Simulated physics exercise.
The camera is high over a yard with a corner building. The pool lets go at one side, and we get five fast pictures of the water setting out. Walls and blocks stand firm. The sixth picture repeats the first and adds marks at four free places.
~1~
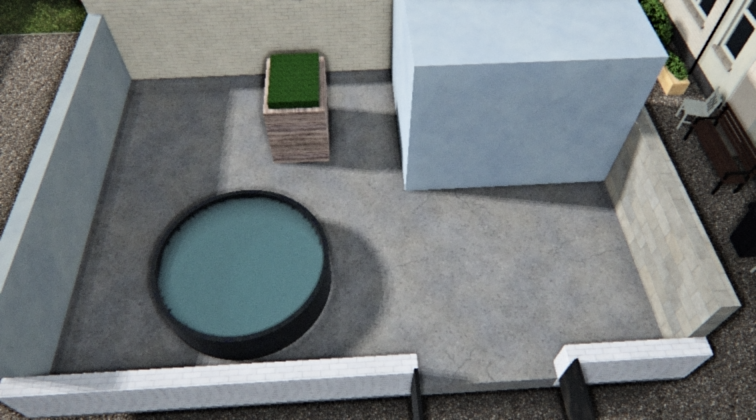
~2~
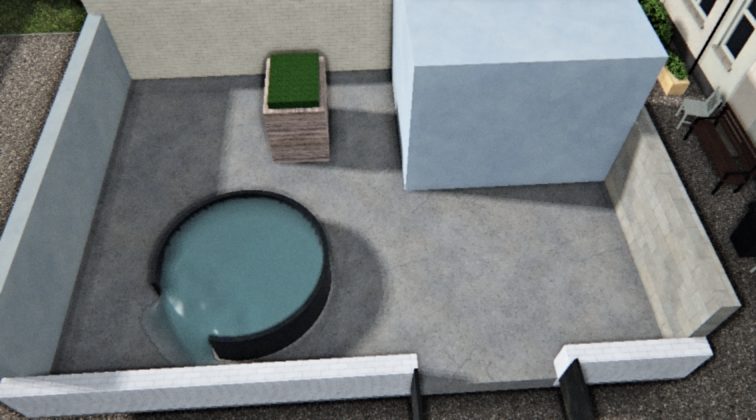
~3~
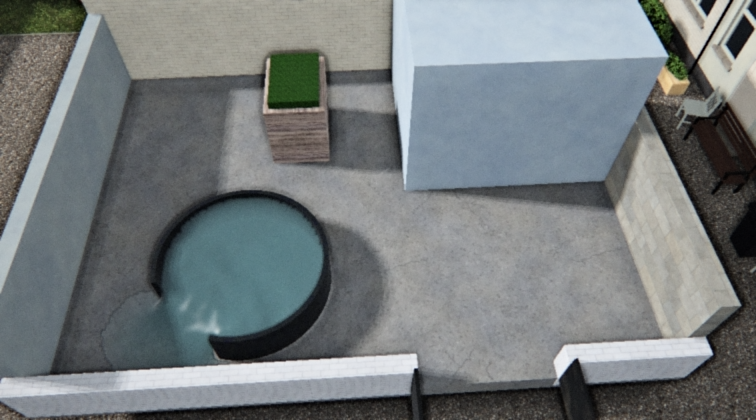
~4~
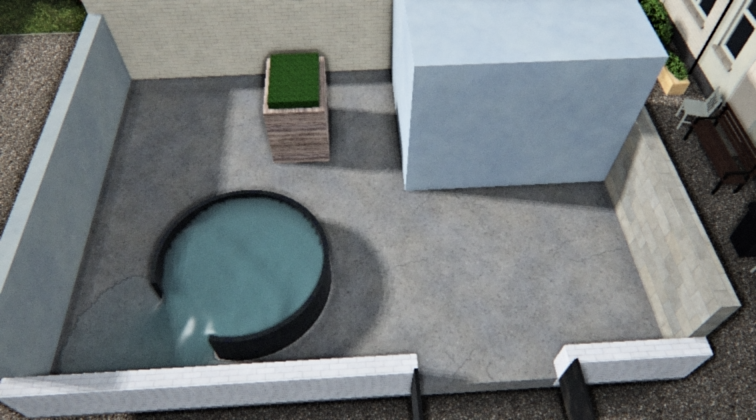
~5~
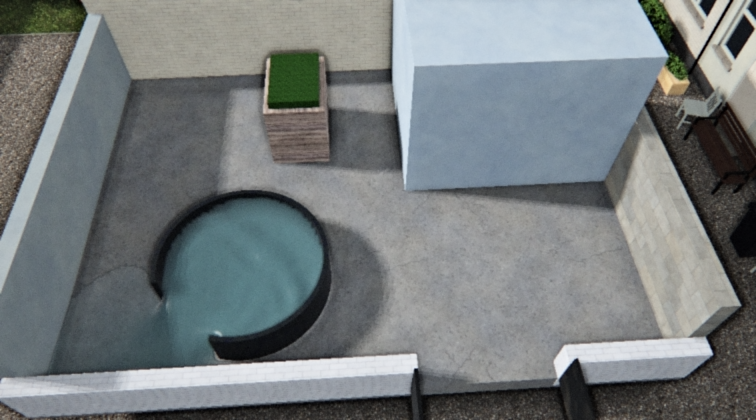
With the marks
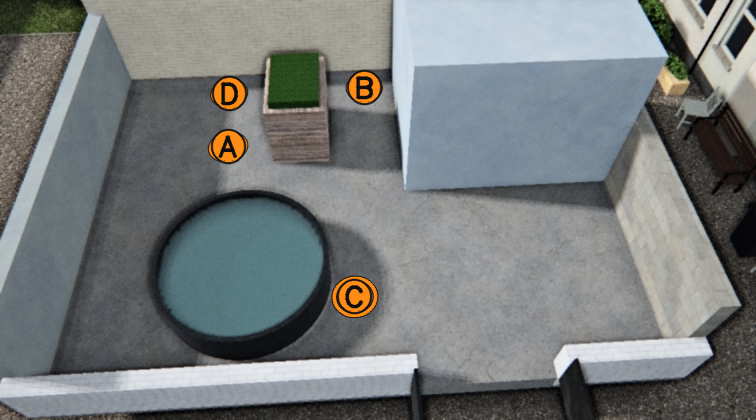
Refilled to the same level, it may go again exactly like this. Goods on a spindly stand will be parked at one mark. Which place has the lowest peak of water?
Best: C.
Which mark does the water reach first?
That is place C.
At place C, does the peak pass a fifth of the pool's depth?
No, it does not.
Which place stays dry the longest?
B.
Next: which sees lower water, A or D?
Place A.
On the marked copy, A at (228, 146); B at (364, 87); C at (354, 296); D at (229, 93).
For place A, the water peaks at about 24 % of the depth that stood in the pool.
For place B, the water peaks at about 26 % of the depth that stood in the pool.
For place C, the water peaks at about 12 % of the depth that stood in the pool.
For place D, the water peaks at about 35 % of the depth that stood in the pool.
